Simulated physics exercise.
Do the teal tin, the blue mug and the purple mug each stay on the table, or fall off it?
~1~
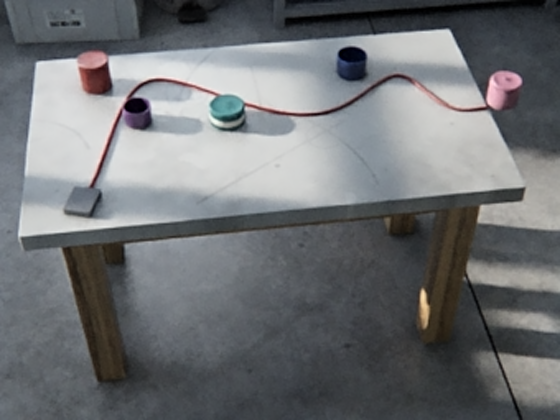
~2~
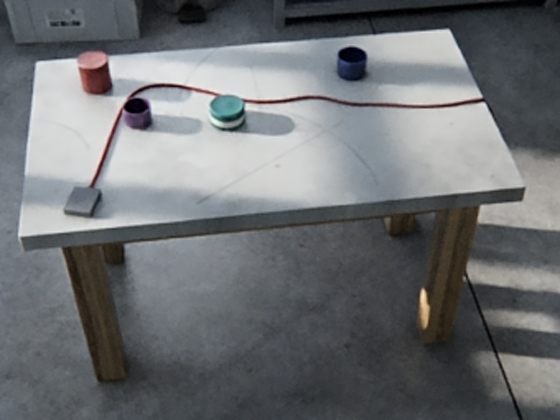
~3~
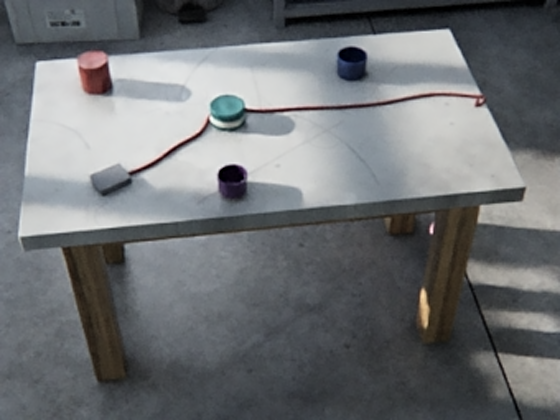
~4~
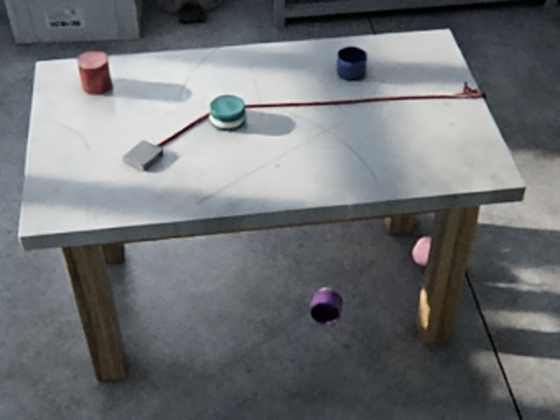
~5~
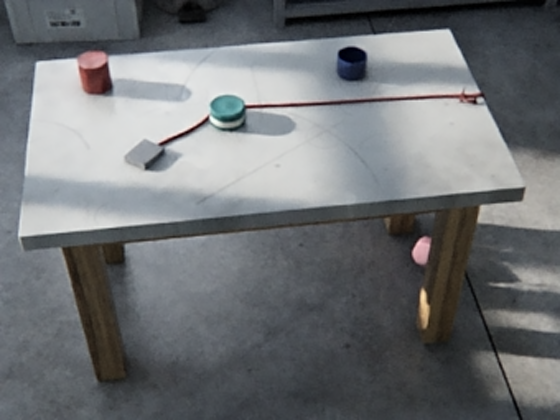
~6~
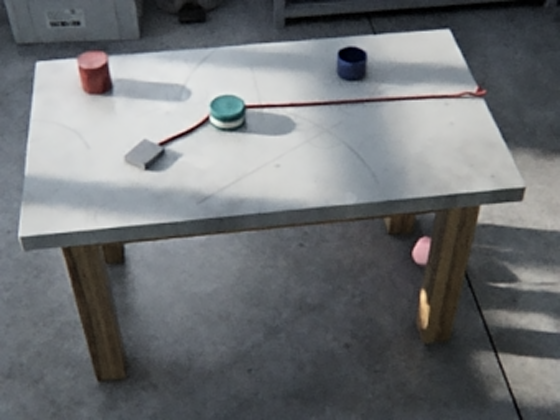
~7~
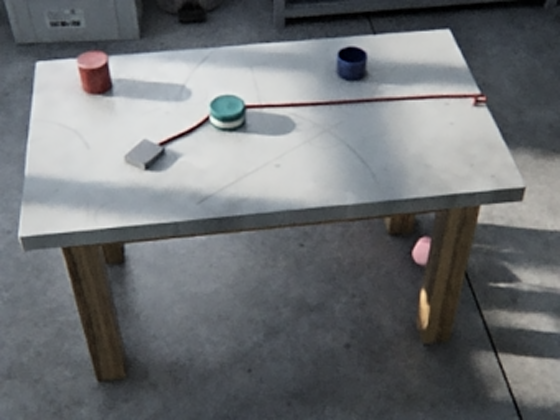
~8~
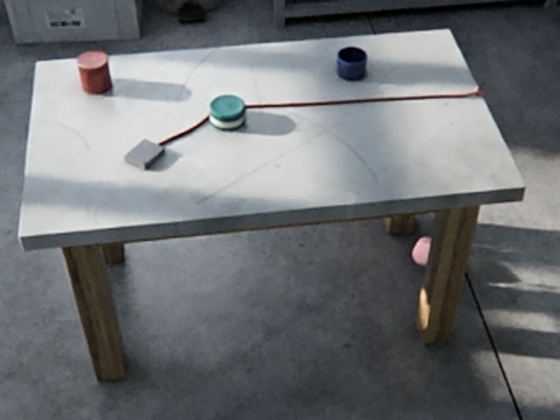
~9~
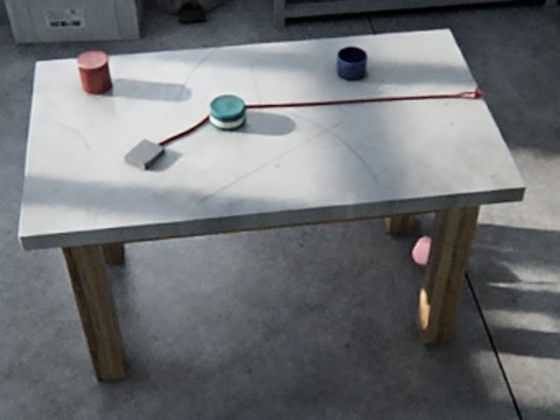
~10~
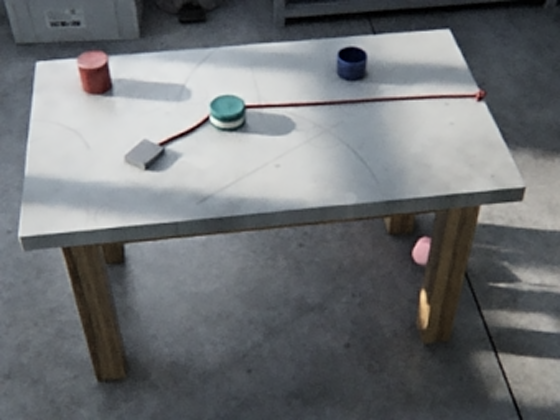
The teal tin and the blue mug stay on the table, while the purple mug falls off the front edge.
